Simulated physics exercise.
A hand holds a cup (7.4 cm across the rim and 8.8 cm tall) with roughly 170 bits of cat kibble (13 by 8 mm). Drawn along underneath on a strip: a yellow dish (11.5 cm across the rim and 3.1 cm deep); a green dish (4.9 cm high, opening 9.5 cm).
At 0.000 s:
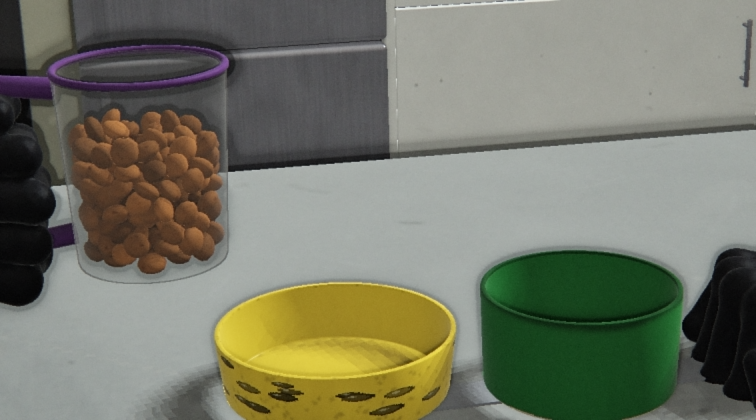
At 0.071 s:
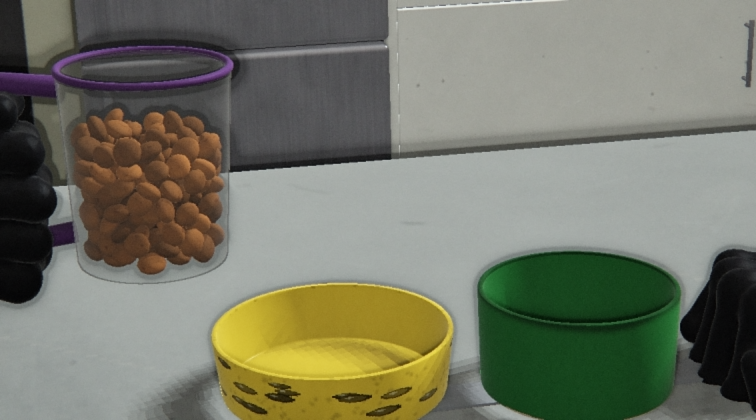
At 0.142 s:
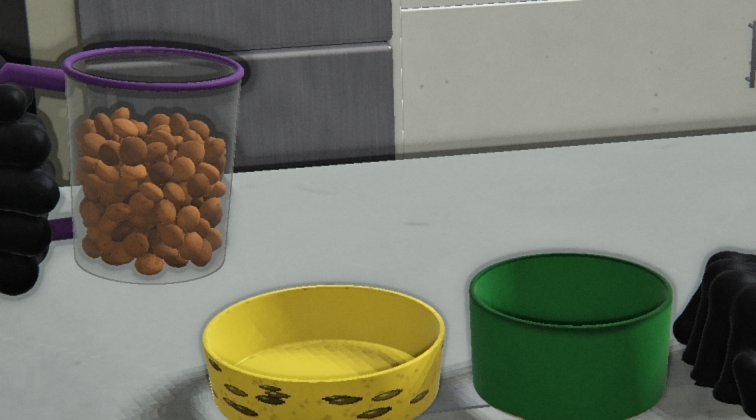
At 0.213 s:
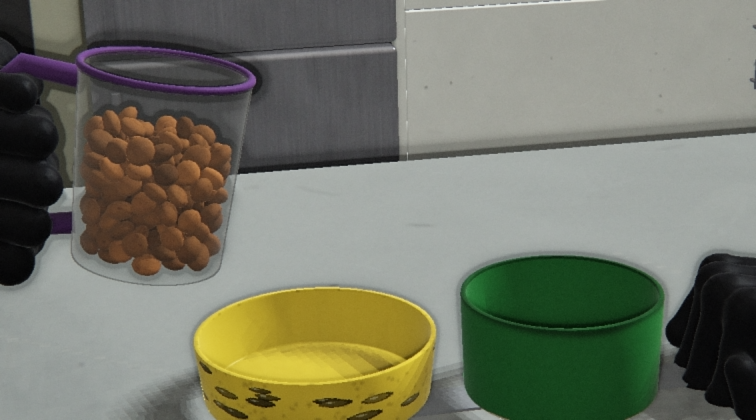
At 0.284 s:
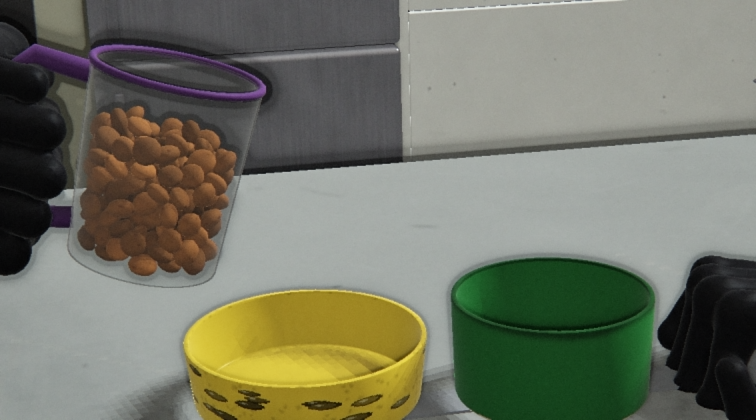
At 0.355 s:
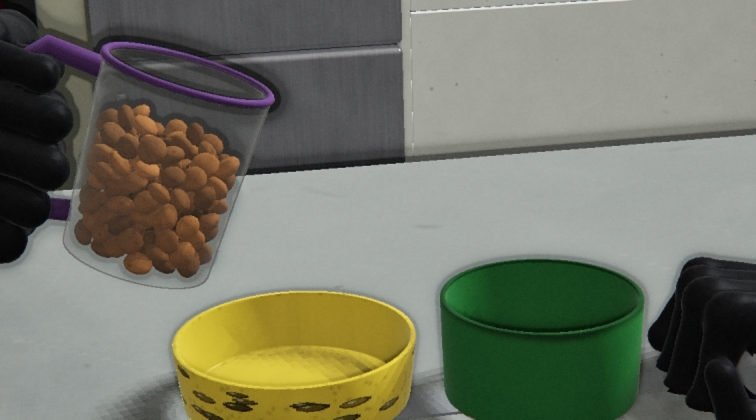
Clear cup of brown kibble tilting to the right in a dark hand, as yellow and green dishes slide slightly left.
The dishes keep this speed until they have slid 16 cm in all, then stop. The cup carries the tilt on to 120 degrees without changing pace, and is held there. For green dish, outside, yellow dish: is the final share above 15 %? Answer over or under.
Green dish: Over, outside: Under, yellow dish: Under.
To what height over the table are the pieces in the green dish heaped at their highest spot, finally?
About 4.5 cm.
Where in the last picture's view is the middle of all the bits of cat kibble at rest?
Near (284, 380).
After 0.91 s, tilt 56 degrees; cup 100 %; middle of all pieces on or above the table near (143, 186).
Then, at 1.38 s, tilt 88 degrees; cup 100 %; middle of all pieces on or above the table near (142, 182).
After 1.81 s, tilt 116 degrees; green dish 15 %, cup 85 %; middle of all pieces on or above the table near (173, 218).
After 2.22 s, tilt 120 degrees; green dish 95 %, cup 5 %; middle of all pieces on or above the table near (282, 365).
In the end, at 2.8 s, outside 0 %, yellow dish 0 %, green dish 100 %, cup 0 %.
